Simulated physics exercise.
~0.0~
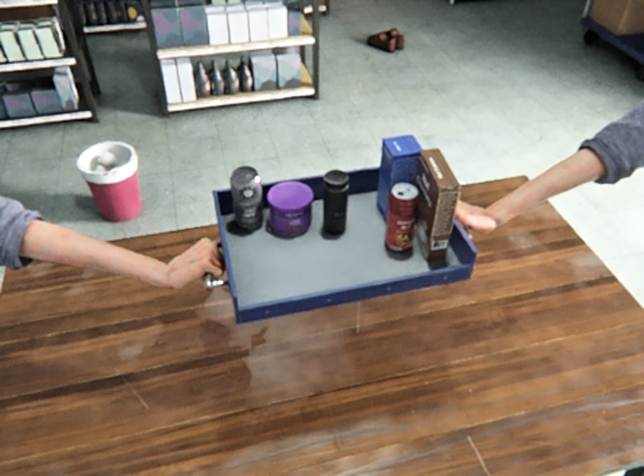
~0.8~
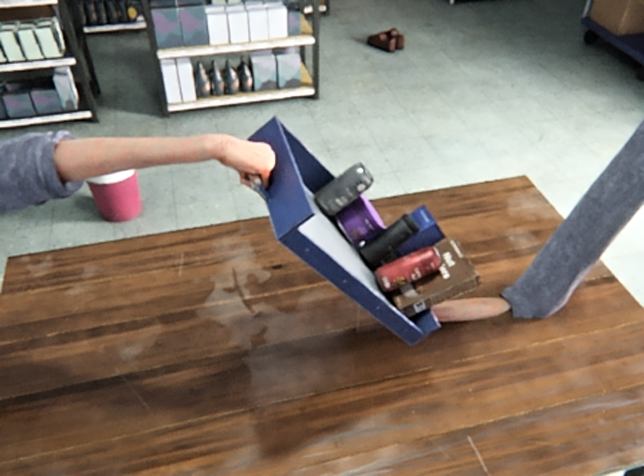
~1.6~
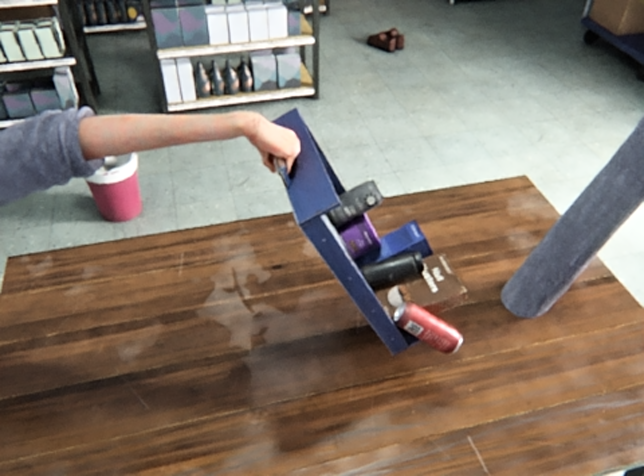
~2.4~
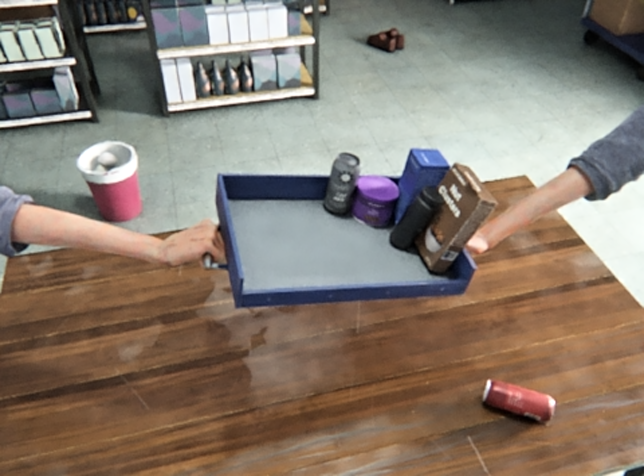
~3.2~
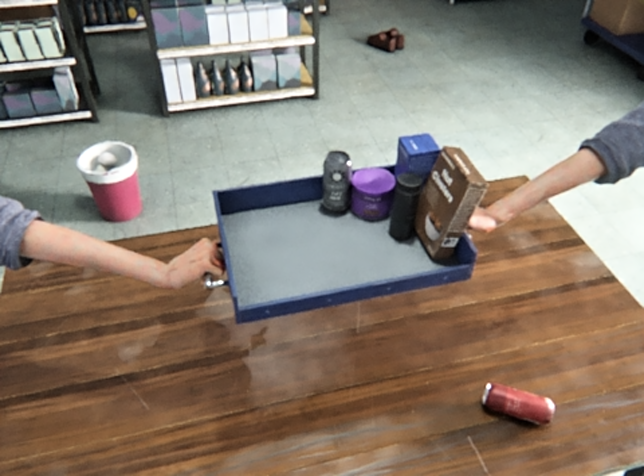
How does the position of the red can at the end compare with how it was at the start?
At the start the red can stands upright in the crate, and at the end it lies on its side on the table.
